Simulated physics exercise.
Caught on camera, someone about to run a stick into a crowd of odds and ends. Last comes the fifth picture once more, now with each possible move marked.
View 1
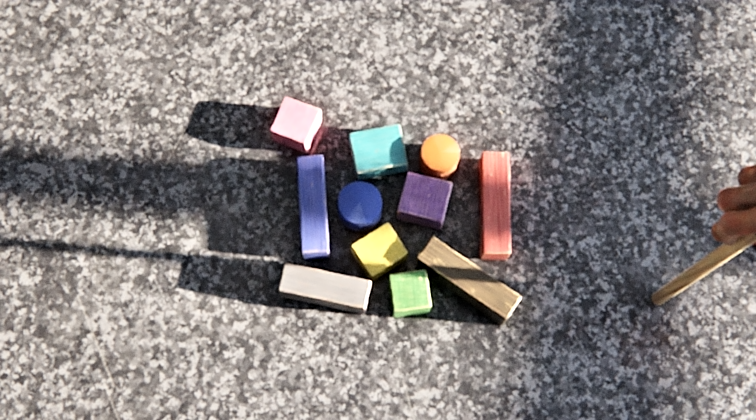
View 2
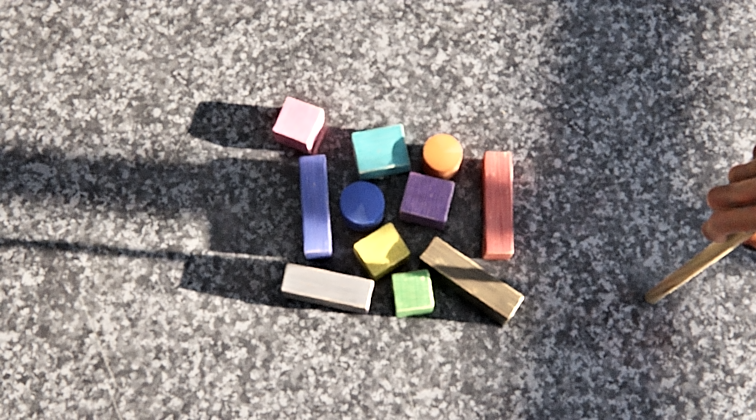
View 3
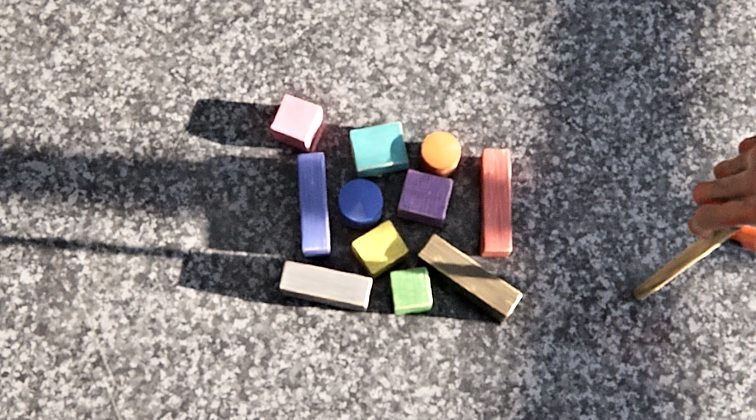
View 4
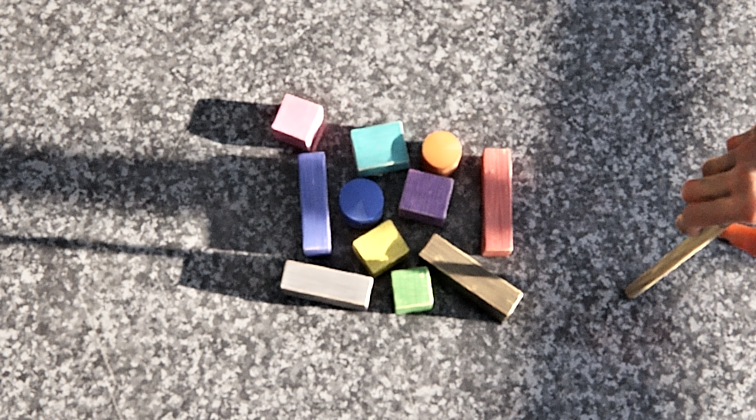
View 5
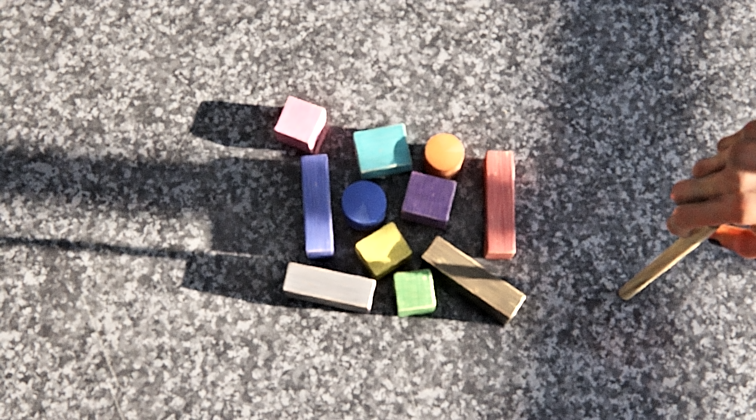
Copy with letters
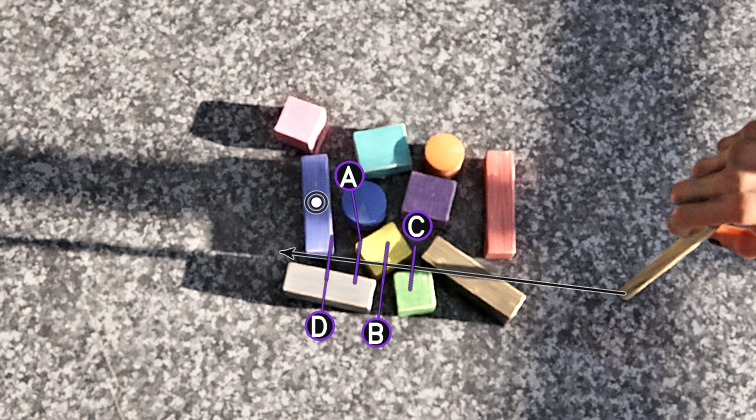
A hand holding a wooden stick edges in from the right, moving slightly left toward a cluster of colourful blocks on a speckled grey surface. The pink, turquoise, purple, yellow and green blocks, the long bars and the round blue and orange pieces stay in place, untouched, while the stick remains to their right.
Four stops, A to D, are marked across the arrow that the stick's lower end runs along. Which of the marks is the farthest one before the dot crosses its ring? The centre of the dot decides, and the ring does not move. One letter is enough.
As far as tick D.
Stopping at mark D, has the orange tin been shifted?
By then, no.
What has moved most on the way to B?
It is the black bar.
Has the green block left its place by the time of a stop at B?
Yes.
On the marked copy, A at (358, 261); B at (385, 264); C at (413, 268); D at (329, 258); the arrow from (625, 294) to (281, 252); the white dot at (316, 202).
Following D. Soon after the start, foot of the stick (519, 281).
Later, foot of the stick (413, 268); black bar (428, 300); green block (392, 315).
In the end, foot of the stick (329, 258); black bar (420, 299); green block (388, 322); the dot is still in its ring.
As for the rest, A keeps the dot in but is short; B keeps the dot in but is short; C keeps the dot in but is short.
